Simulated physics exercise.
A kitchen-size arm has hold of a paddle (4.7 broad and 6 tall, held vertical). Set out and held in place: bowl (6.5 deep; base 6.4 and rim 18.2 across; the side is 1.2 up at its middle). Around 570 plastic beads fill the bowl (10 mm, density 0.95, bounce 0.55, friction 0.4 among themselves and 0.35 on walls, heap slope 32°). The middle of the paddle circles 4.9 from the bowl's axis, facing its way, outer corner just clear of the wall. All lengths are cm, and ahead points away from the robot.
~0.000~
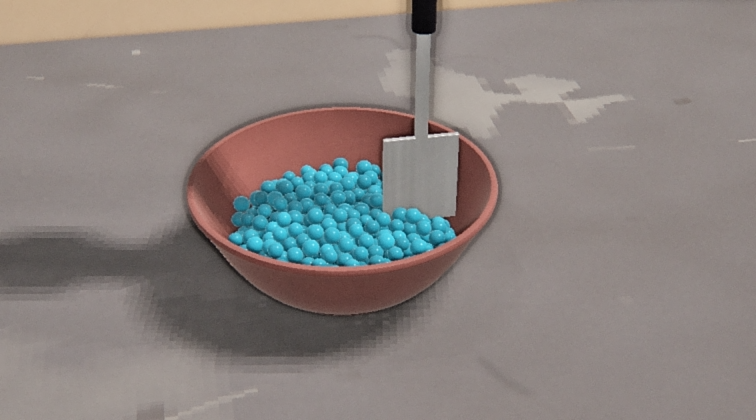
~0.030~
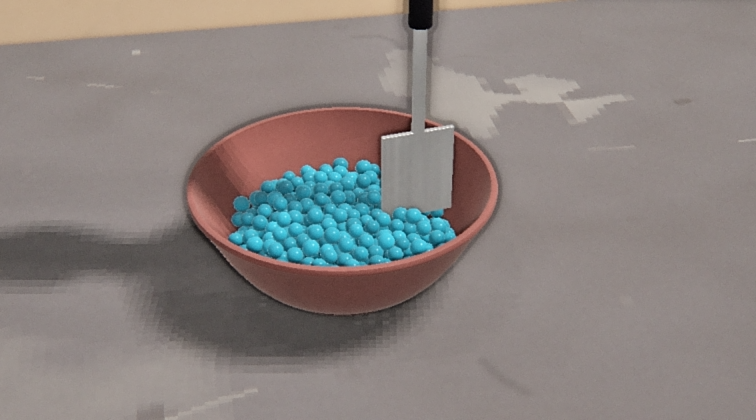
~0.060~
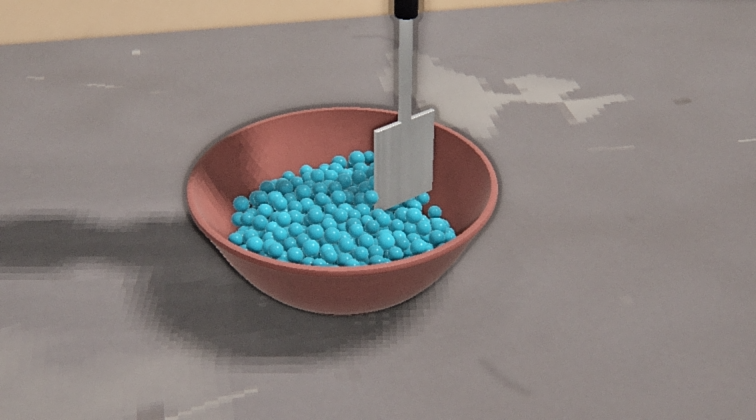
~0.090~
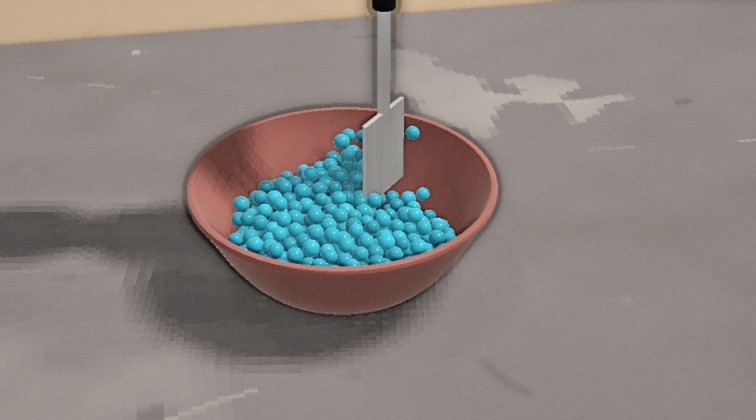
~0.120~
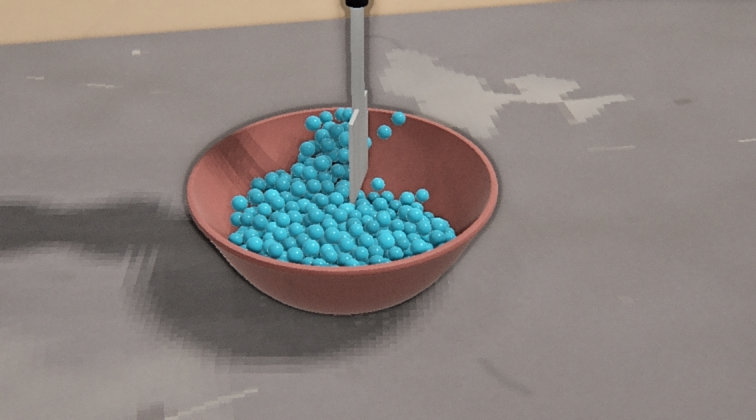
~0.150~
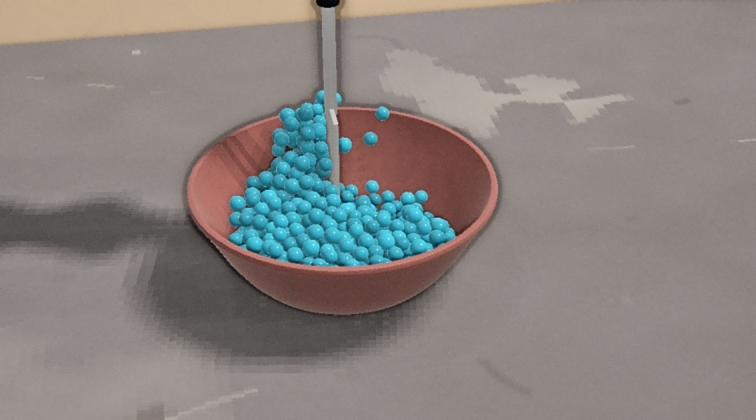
The clip shows a metal paddle with a black handle, held upright in a reddish bowl of blue beads, moving left along the far side as it turns edge-on, pushing beads into a raised pile near the back rim.
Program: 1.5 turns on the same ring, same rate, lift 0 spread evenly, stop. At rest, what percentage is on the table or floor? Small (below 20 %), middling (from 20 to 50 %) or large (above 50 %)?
On the table or floor the share is middling, from 20 to 50 %.
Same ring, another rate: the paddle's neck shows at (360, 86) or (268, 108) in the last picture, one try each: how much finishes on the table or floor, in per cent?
Some 15 and 40 per cent.
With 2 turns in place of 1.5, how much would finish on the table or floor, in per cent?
Then about 35 per cent.
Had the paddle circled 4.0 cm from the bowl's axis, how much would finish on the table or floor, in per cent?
In that case some 25 per cent.
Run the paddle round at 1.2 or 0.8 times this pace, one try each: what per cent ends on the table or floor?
Some 35 and 20 per cent.
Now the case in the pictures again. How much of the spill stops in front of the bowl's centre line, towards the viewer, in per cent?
Some 60 per cent.
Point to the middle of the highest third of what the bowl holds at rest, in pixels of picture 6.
Near (313, 261).
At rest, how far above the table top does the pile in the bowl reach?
Roughly 6.0 cm.
After 0.41 s, 264° round, highest piece 9 above the table; 515 in the bowl, 28 on the table or floor, 30 in flight or on the tool.
After 0.66 s, 79° round, highest piece 9 above the table; 448 in the bowl, 108 on the table or floor, 17 in flight or on the tool.
After 0.99 s, 180° round, highest piece 6 above the table; 415 in the bowl, 158 on the table or floor.
After 1.69 s, 180° round, highest piece 6 above the table; 415 in the bowl, 158 on the table or floor.
At rest, 415 in the bowl, 158 on the table or floor. That is 28 % on the table or floor.
